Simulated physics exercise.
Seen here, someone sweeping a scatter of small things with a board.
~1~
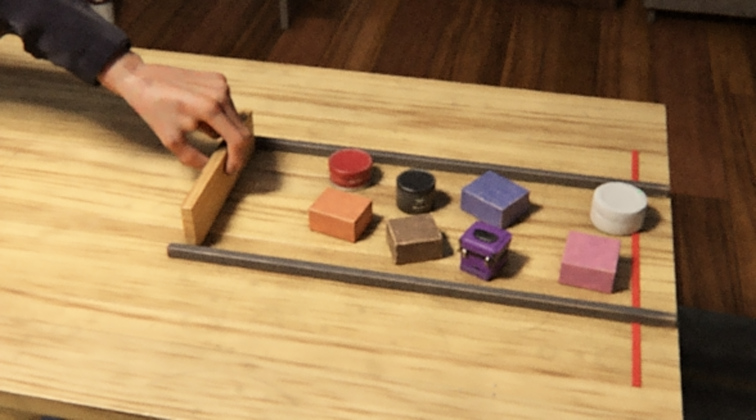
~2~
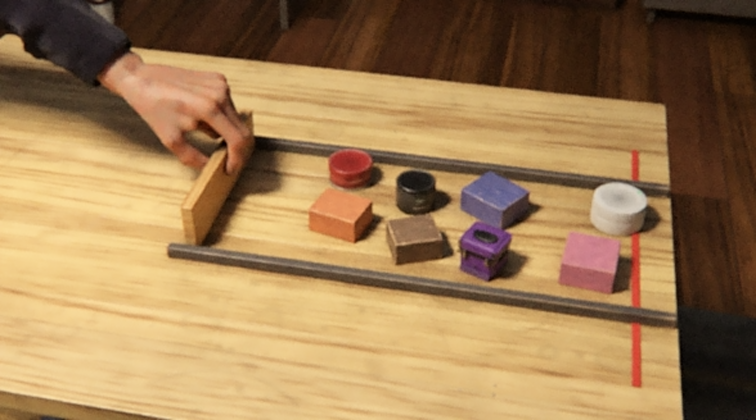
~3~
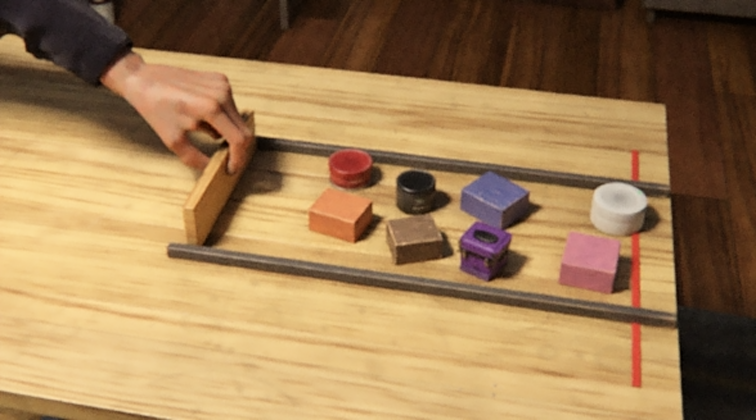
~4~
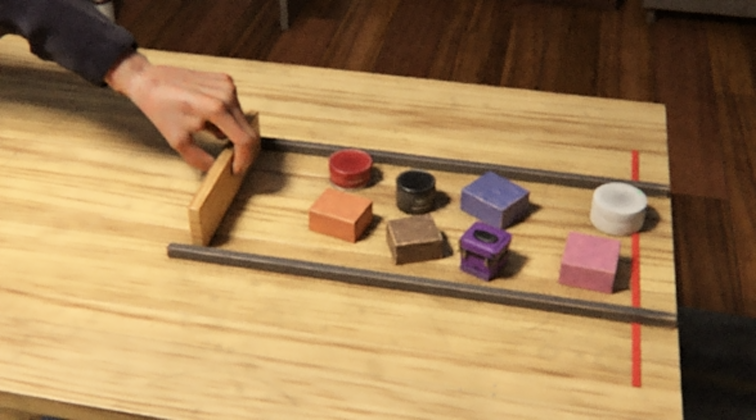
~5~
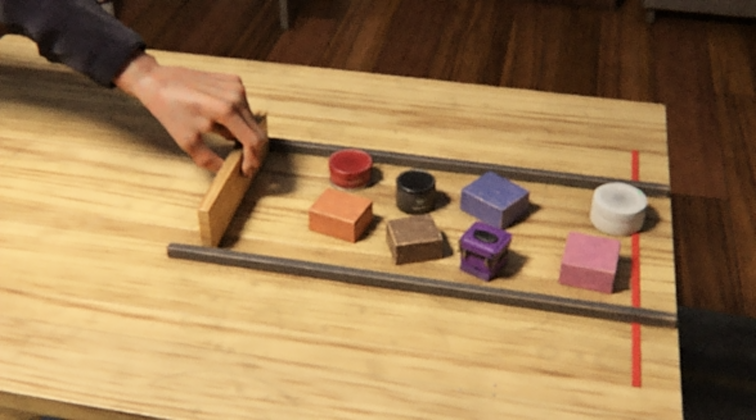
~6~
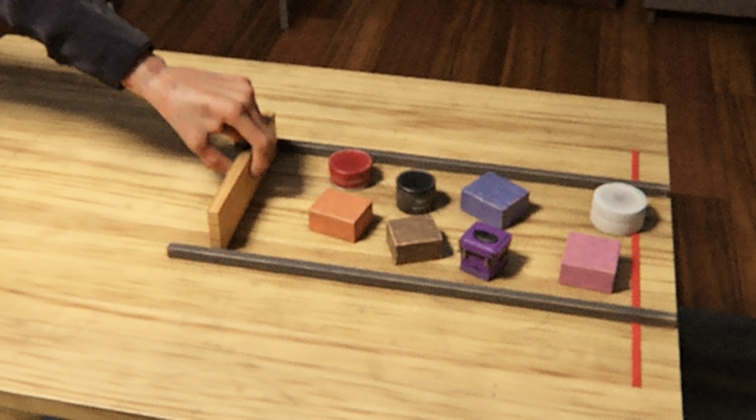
On a wooden table, a hand holds a board upright between two dark rails, left of scattered blocks and small round containers, then slides it slightly to the right while the objects stay still.
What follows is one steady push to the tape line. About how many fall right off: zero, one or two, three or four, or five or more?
Here the number that fall off is three or four.
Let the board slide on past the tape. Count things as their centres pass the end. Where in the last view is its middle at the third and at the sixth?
About (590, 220), then (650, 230).
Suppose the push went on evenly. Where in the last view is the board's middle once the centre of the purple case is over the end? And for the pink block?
Its middle is around (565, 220) and around (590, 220).
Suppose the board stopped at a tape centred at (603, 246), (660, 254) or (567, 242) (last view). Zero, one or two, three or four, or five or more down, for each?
The falls would be three or four; five or over; one to two.
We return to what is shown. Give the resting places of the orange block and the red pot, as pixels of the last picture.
About (666, 253), and the other about (660, 201).
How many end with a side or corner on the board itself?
In contact: 4.
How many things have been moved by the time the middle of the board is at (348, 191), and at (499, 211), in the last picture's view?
At the one place 3, at the other 8.
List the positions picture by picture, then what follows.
The first picture shows white lid (618, 209); pink block (590, 261); blue block (495, 200); board (221, 175); tape (636, 251).
The second picture shows pink block (590, 262); black tub (416, 192).
The third picture shows blue block (495, 201); brown block (414, 239).
The fourth picture shows white lid (618, 209); board (227, 176).
The fifth picture shows pink block (590, 262); orange block (341, 215).
The sixth picture shows white lid (618, 209); pink block (590, 262); blue block (495, 201); board (245, 178); tape (636, 251).
Soon after, none off yet; white lid at rest near (618, 209); pink block at rest near (590, 262); blue block at rest near (495, 201).
In the end, the number that fall off is three or four; gone, purple case, blue block, pink block and white lid.
